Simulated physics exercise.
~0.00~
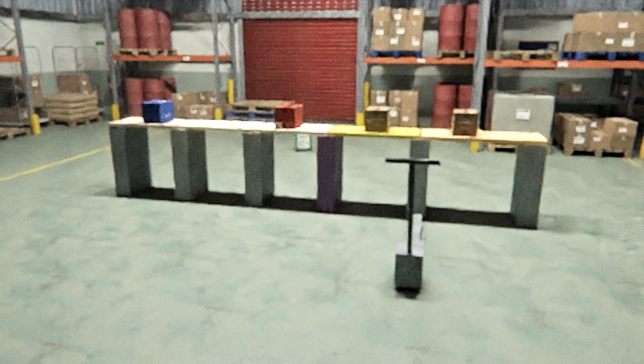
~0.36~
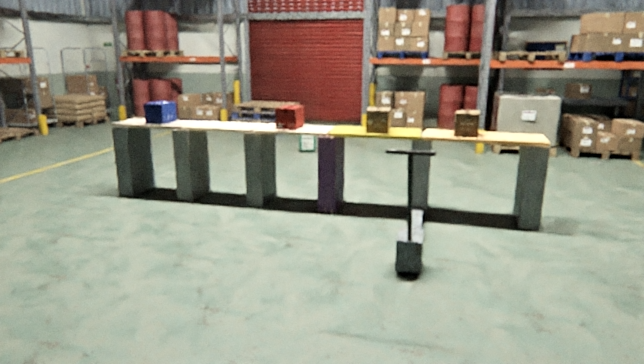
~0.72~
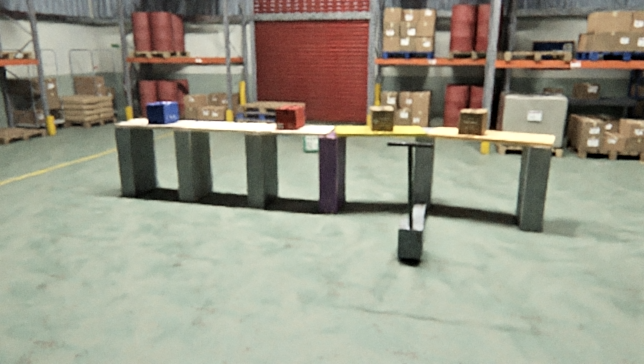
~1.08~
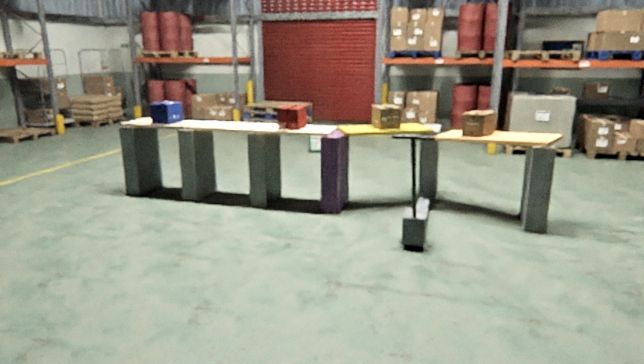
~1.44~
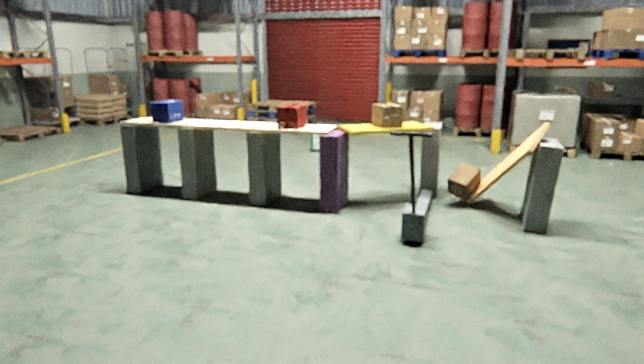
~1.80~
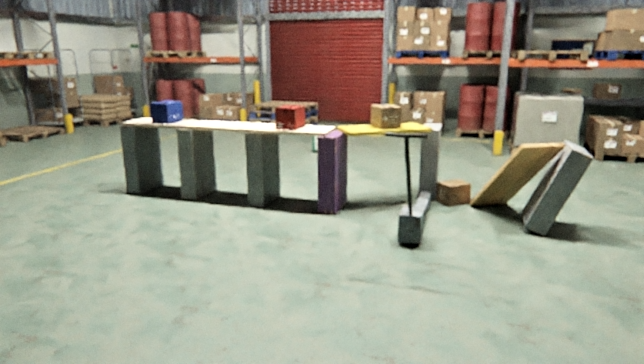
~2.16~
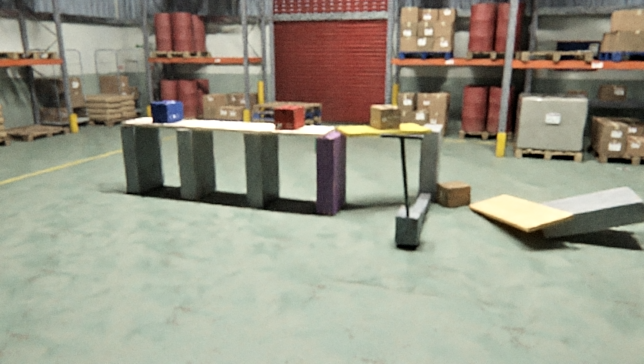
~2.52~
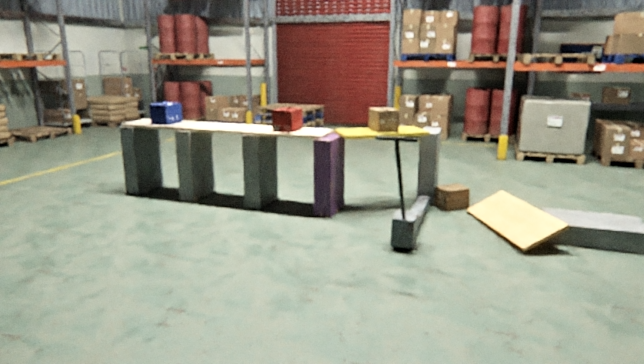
At the start, a row of boards rests on grey uprights and one purple one in a warehouse, with small boxes on top, while a low jack with a tall handle stands in front. The jack glides forward to the foot of the second upright from the right and stops. The rightmost board then loses its support at the left end and swings down, sliding its brown box to the floor. The end upright leans right and topples onto its side, and the board settles beside it. The yellow board stays up, as do the purple upright and the blue and red boxes.
